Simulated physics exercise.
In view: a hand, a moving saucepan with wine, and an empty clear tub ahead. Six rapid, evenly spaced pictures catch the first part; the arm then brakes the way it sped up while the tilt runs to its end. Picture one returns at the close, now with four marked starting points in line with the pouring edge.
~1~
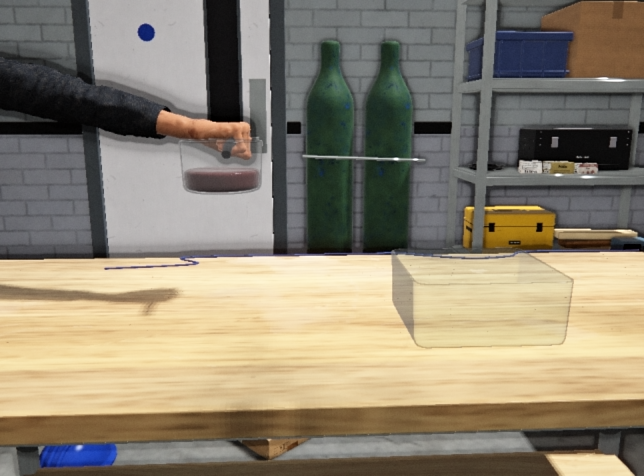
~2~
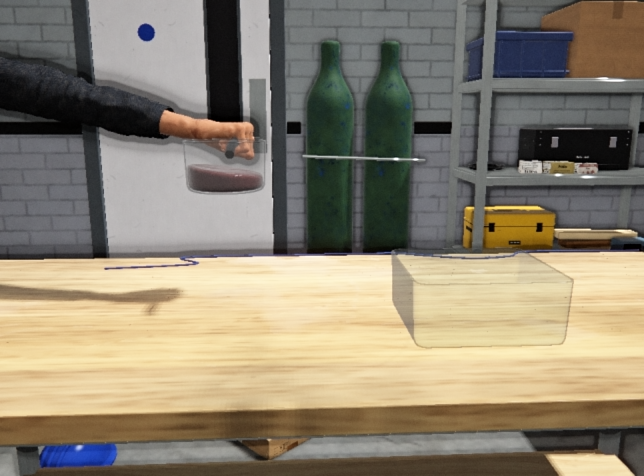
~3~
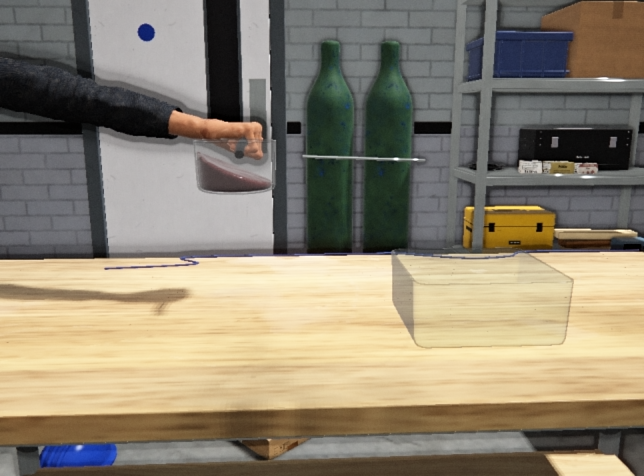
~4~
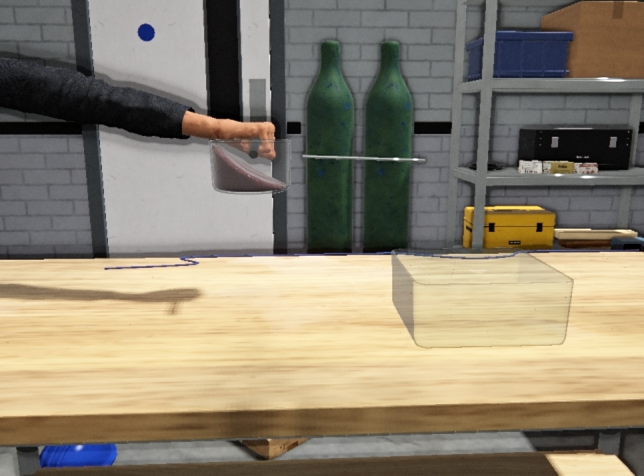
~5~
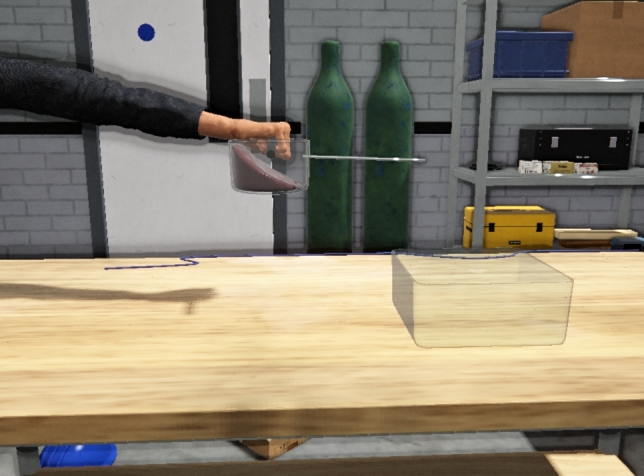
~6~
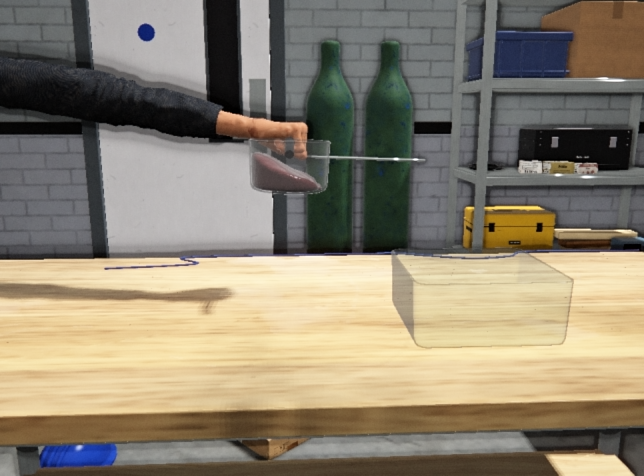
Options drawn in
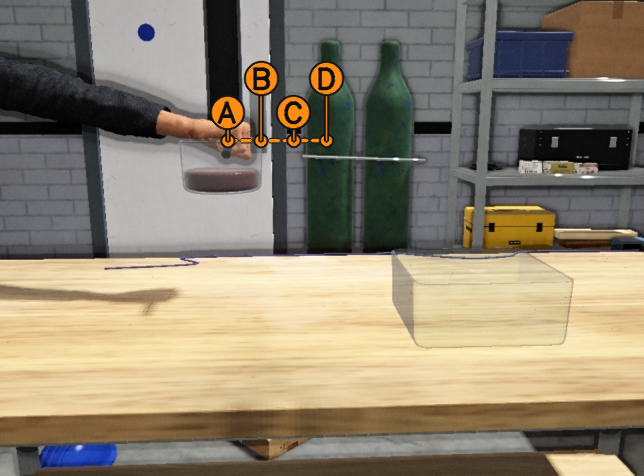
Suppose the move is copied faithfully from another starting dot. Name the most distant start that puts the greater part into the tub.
C.
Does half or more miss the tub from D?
No, not at all.
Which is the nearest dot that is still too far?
B.
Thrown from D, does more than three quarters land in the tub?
Yes, clearly.
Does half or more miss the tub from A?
Yes, that goes wrong.
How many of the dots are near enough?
Two of them.
On the marked copy, A at (227, 140); B at (261, 140); C at (293, 140); D at (326, 140).
With A, about 19 % lands in the tub, 78 % falls short and 3 % goes beside or beyond.
With B, about 35 % lands in the tub, 60 % falls short and 5 % goes beside or beyond.
With C, about 77 % lands in the tub, 14 % falls short and 9 % goes beside or beyond.
With D, about 94 % lands in the tub, 2 % falls short and 4 % goes beside or beyond.
